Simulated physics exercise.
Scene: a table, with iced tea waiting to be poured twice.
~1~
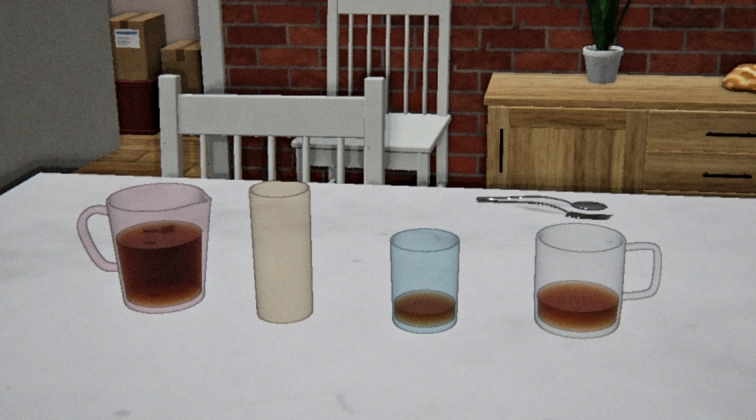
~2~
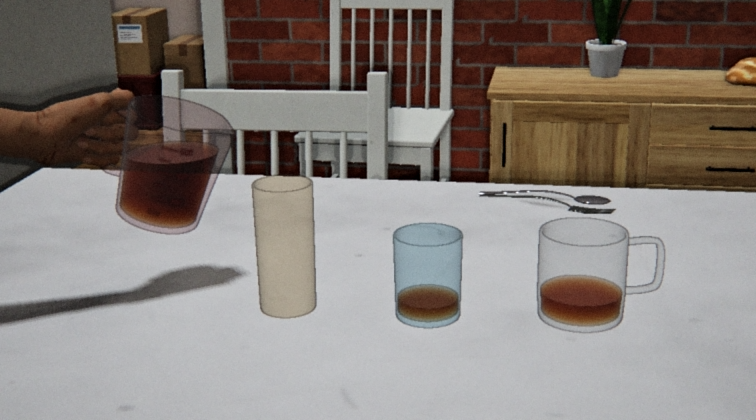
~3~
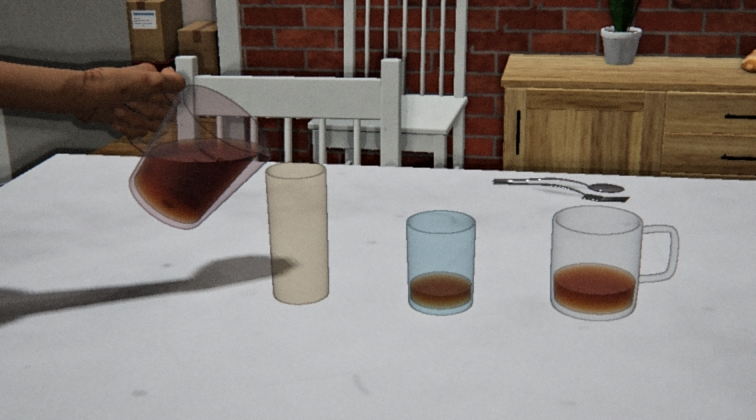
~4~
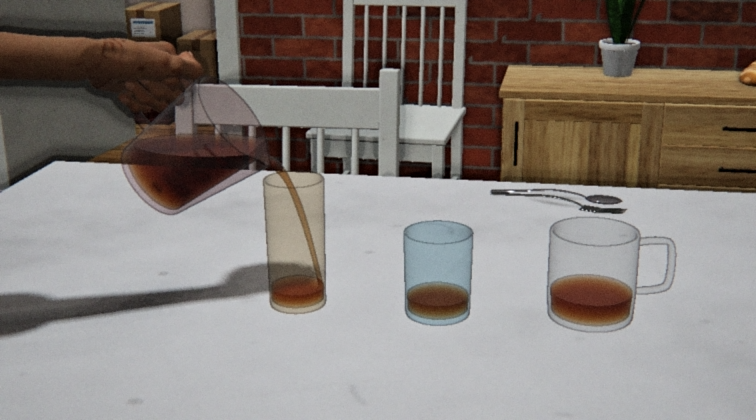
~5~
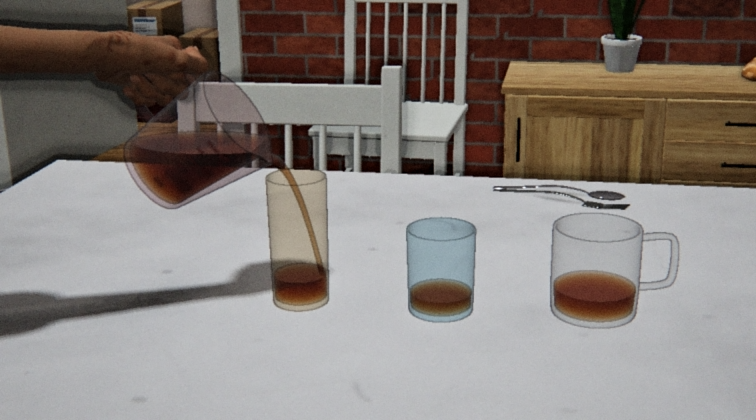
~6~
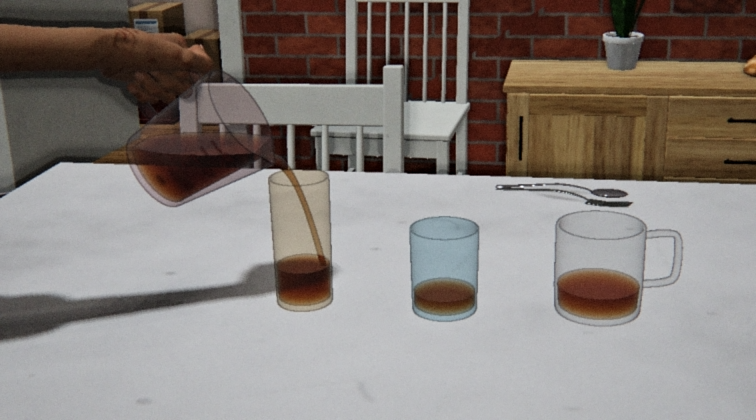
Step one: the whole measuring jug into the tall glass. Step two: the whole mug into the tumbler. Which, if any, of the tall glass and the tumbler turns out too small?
Tall glass: Too small; tumbler: Not too small.
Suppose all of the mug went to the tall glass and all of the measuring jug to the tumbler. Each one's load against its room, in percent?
30 % then 160 %.
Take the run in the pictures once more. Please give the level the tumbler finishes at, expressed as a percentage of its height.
I reckon it comes up near 60 per cent.
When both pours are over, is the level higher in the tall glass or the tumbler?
The level ends higher in the left one.
Next, the tall glass is about two thirds full.
After that, the tall glass is full to the brim with a puddle round it.
Finally, the tall glass is full to the brim with a puddle round it; the tumbler is about half full.
